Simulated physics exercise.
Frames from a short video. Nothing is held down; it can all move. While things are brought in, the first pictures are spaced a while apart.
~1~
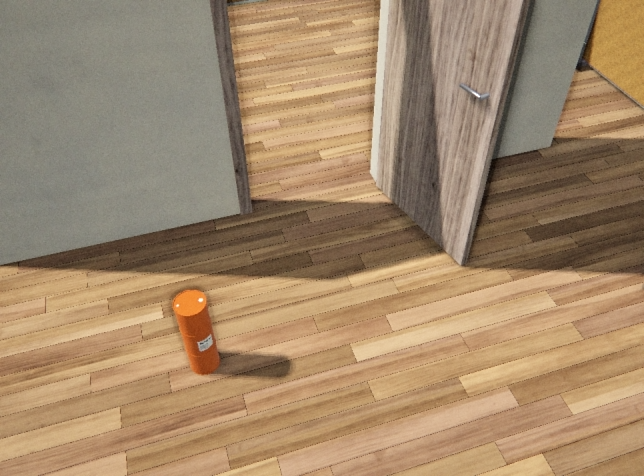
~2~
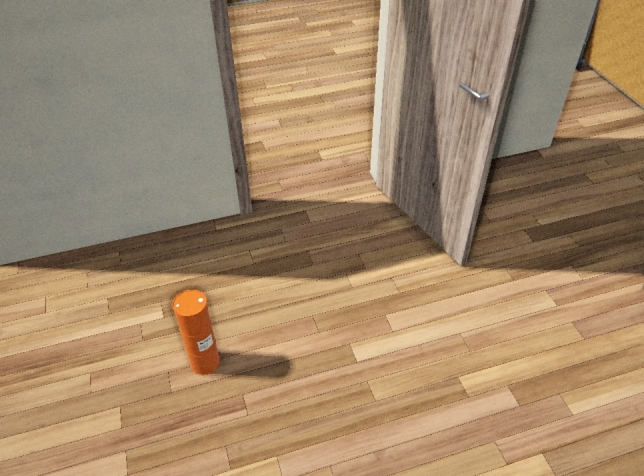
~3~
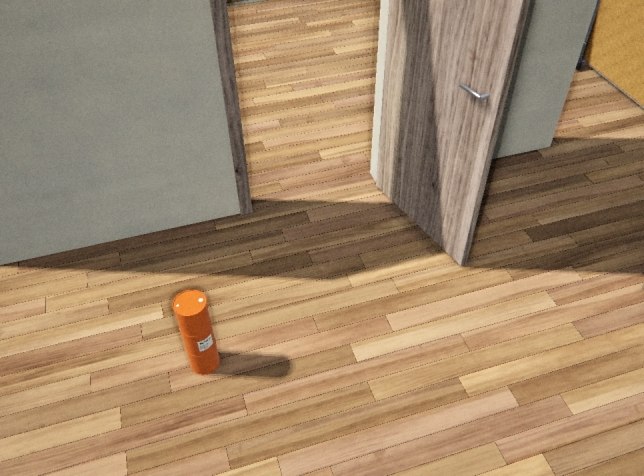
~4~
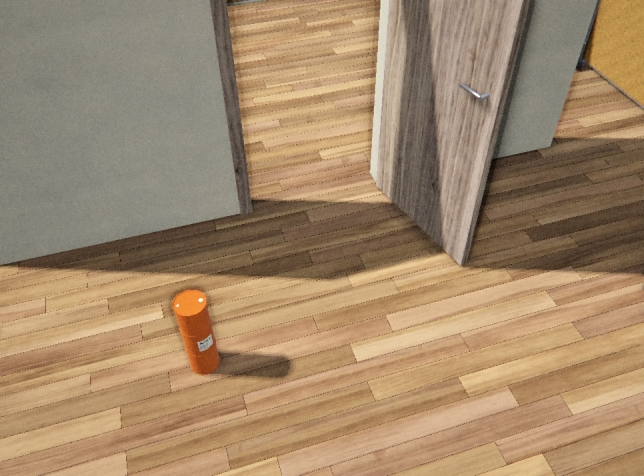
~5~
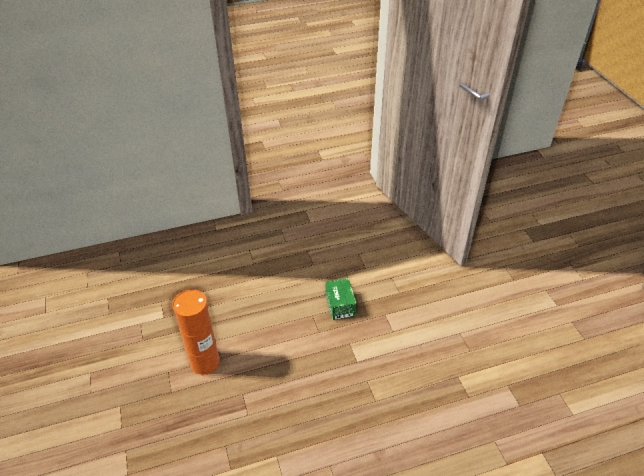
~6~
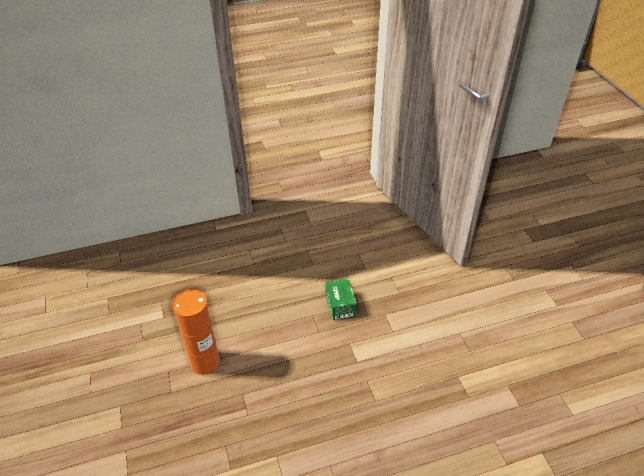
An orange canister stands upright on a light wood-plank floor, left of centre, seen from above at a slight tilt in a room with grey-green walls. Behind it are an open doorway and a wide-open greyish-brown door with a metal handle, with a yellow patch at the upper right. Nothing moves at first, then a small green box appears right of the canister and rests there, while the camera stays still.
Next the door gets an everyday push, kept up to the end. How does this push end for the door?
It swings fully shut.
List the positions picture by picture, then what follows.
Door wide open and still; orange canister (198, 334), in the first picture.
Door wide open and still; orange canister (198, 334), in the second picture.
Door wide open and still; orange canister (198, 334), in the third picture.
Door wide open and still; orange canister (198, 334), in the fourth picture.
Door wide open and still; orange canister (198, 334), in the fifth picture.
Door wide open and still; green box (341, 299); orange canister (198, 334), in the sixth picture.
Then, 0.70 s after the last picture, door at 83°.
Then, 1.30 s after the last picture, door at 51°.
Then, 1.90 s after the last picture, door at 19°.
At rest, door at 0°; both in place. Seen from the same camera at the end, green box near (341, 299).
